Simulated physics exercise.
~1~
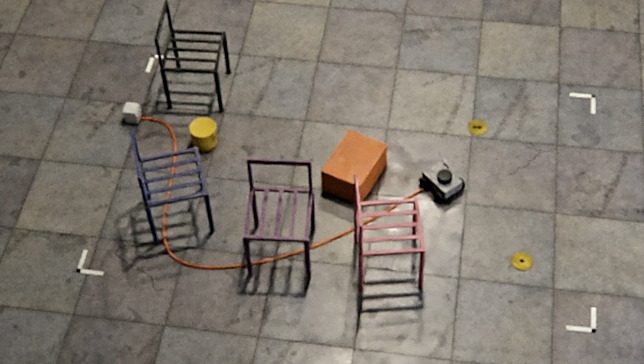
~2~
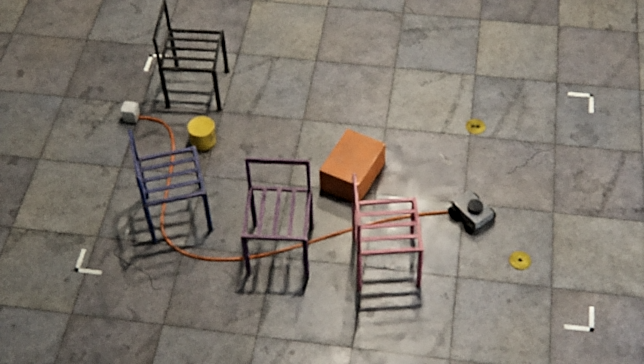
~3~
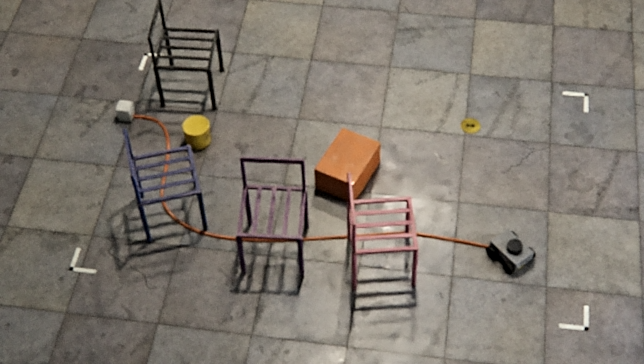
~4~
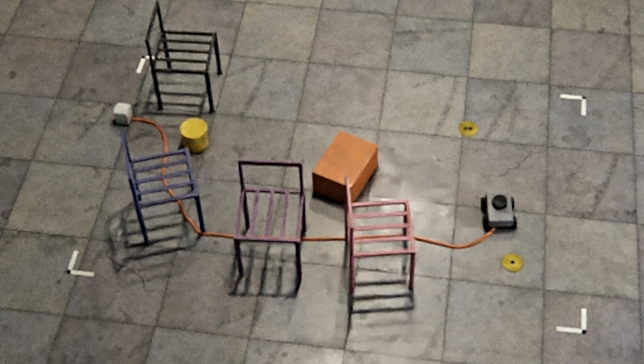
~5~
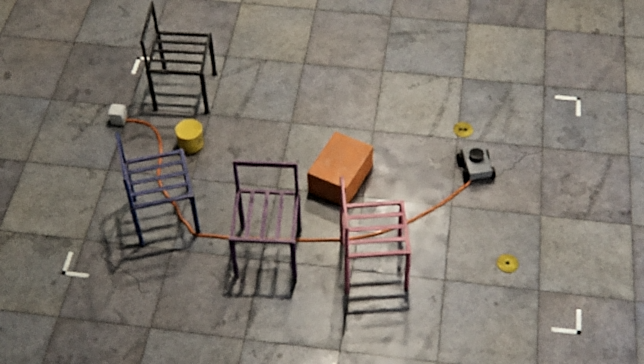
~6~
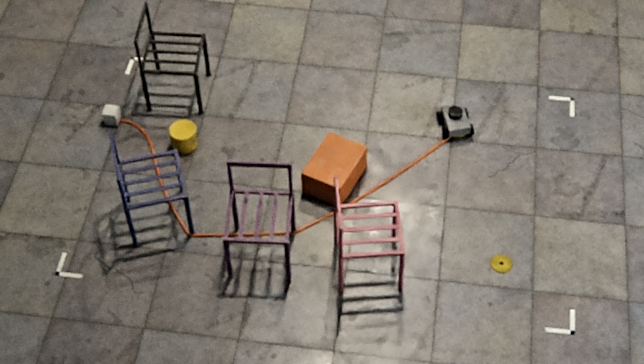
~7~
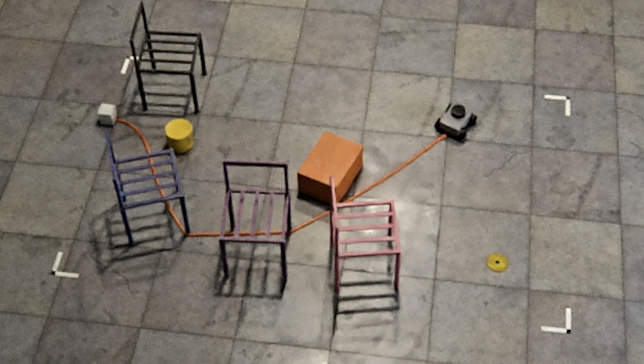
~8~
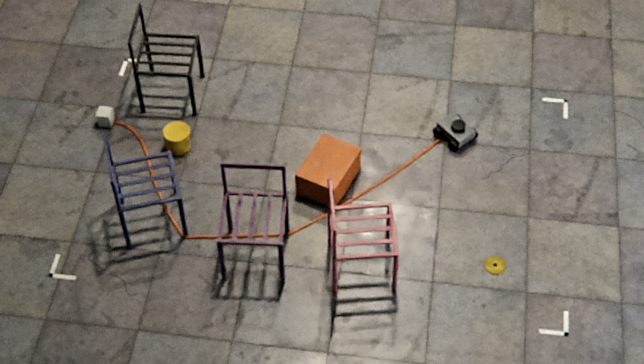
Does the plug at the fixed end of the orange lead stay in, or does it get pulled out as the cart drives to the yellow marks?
The plug stays in, with the lead still joined to the white box once the cart has come to rest at the upper mark.
